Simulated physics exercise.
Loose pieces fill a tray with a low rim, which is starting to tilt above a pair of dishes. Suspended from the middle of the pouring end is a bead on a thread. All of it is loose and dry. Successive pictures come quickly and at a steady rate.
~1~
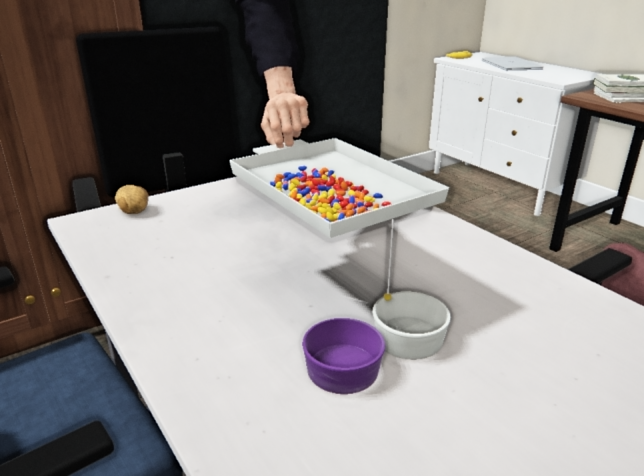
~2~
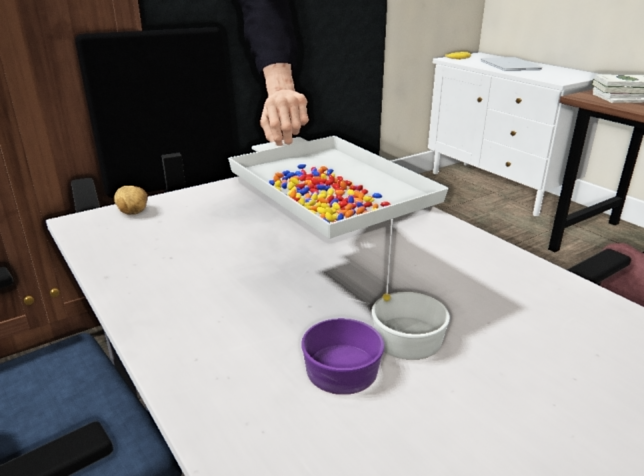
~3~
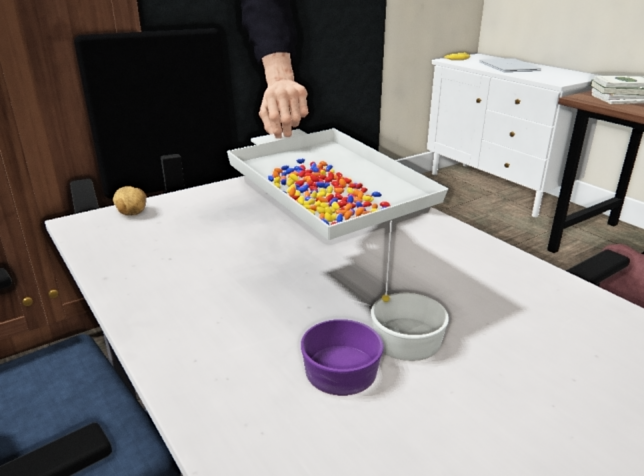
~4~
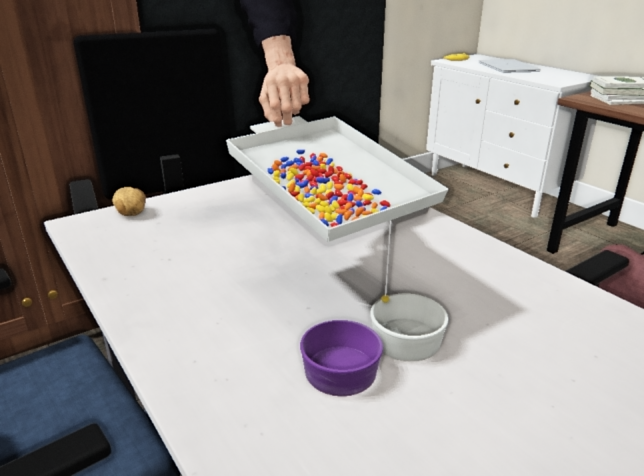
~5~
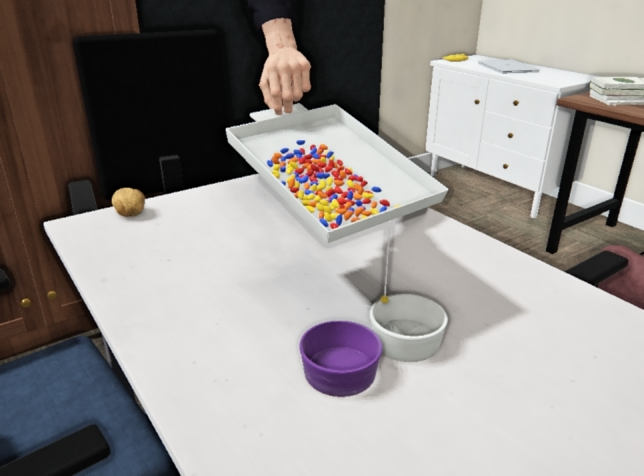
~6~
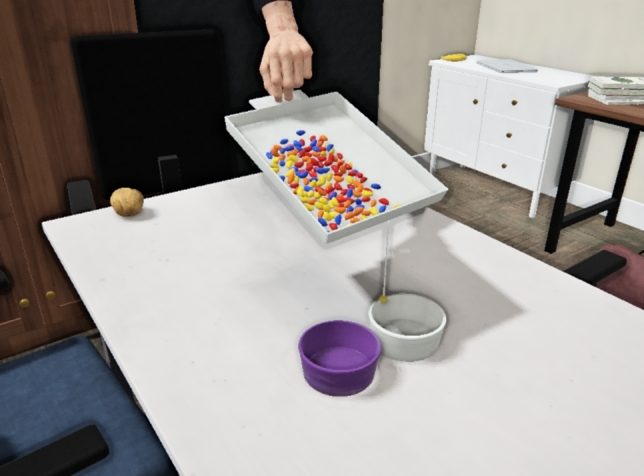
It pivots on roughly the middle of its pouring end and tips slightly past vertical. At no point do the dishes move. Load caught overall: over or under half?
Over.
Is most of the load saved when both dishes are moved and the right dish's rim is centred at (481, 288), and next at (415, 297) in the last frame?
Together the dishes get less than a half first, then less than a half.
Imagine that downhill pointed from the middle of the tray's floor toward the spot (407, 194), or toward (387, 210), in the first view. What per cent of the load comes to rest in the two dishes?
Shares: 20 %, then 40 %.
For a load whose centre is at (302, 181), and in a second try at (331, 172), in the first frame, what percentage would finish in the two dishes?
First case: Some 70 %; second case: Some 70 %.
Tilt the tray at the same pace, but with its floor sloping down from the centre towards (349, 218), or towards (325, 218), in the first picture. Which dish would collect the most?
Leftward dish for the first, Leftward dish for the second.
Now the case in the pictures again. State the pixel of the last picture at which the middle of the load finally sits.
Resting centre, last frame: Roughly (359, 366).
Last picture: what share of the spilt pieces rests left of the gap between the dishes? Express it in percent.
Some 10 %.
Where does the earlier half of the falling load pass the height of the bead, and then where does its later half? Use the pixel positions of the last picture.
Near (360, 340) to start, and near (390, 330) afterwards.
Shortly afterwards, tray tipped steeply; the whole lot on the tray.
Next, tray tipped past a quarter turn; the bulk on the tray; only a few in the left dish; only a few in the right dish; only a few outside both; a little in the air.
Some moments later, tray tipped past a quarter turn; near half in the left dish; near a quarter in the right dish; near a quarter outside both.
In the end, tray tipped past a quarter turn; near half in the left dish; near a quarter in the right dish; near a quarter outside both.
